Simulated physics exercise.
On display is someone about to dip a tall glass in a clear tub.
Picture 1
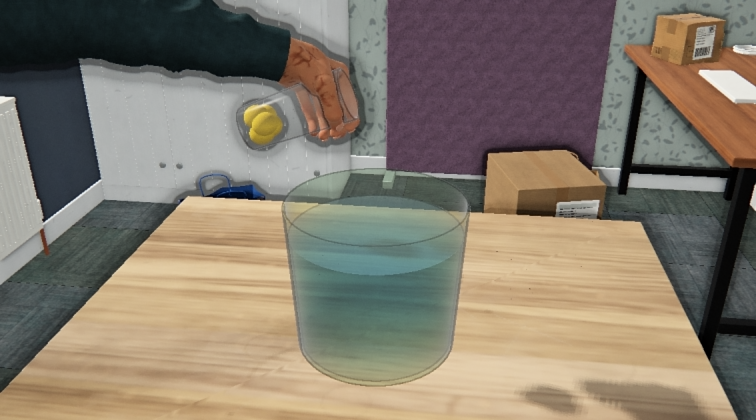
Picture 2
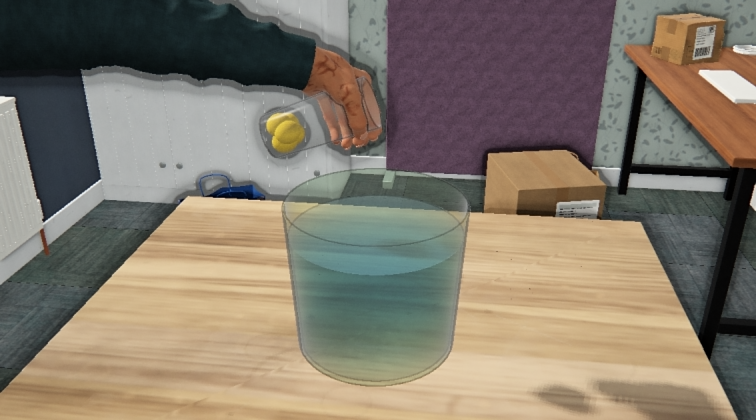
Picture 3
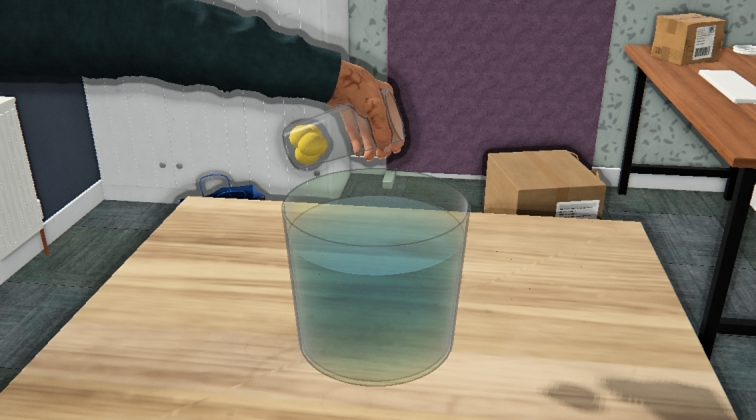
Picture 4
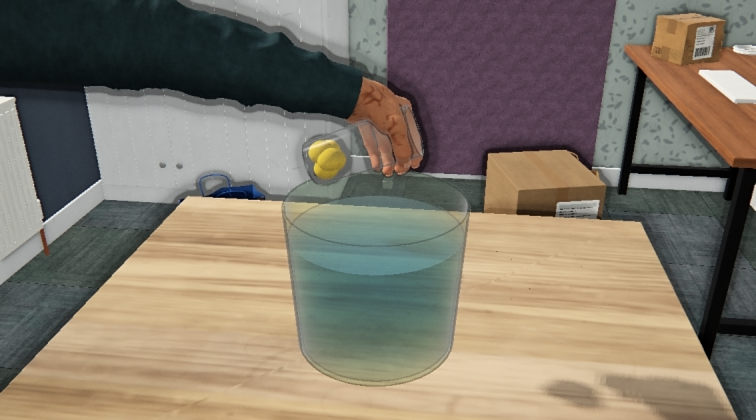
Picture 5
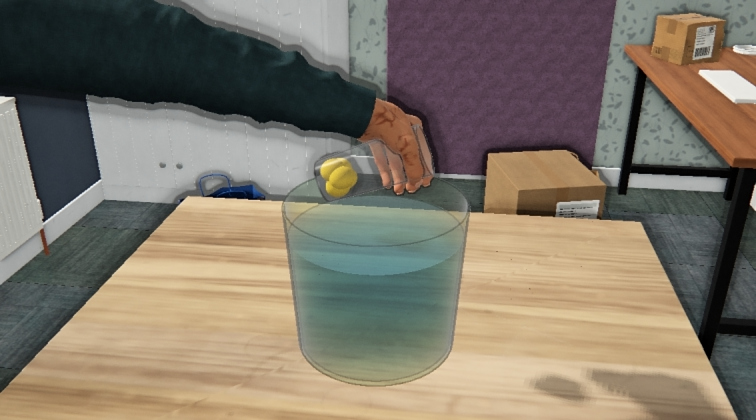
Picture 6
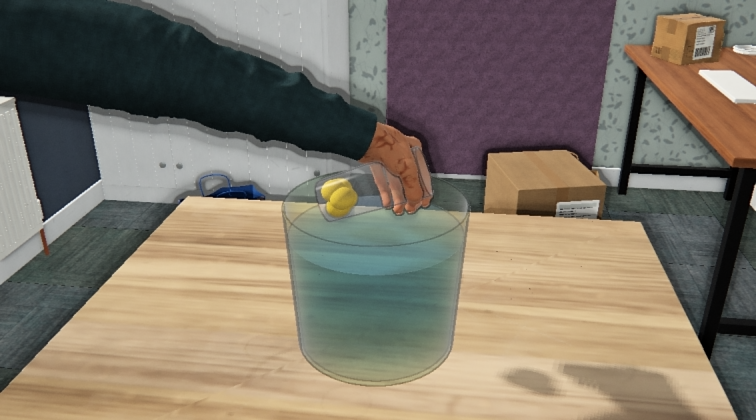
A hand lowers a sideways glass holding something yellow rightward and down over a clear tub.
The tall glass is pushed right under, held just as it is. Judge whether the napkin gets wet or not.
Wet.
A moment on, the tall glass enters the water.
Further on, water pours in as the air escapes.
When it is over, the tall glass is under, flooded, and the napkin is wet.
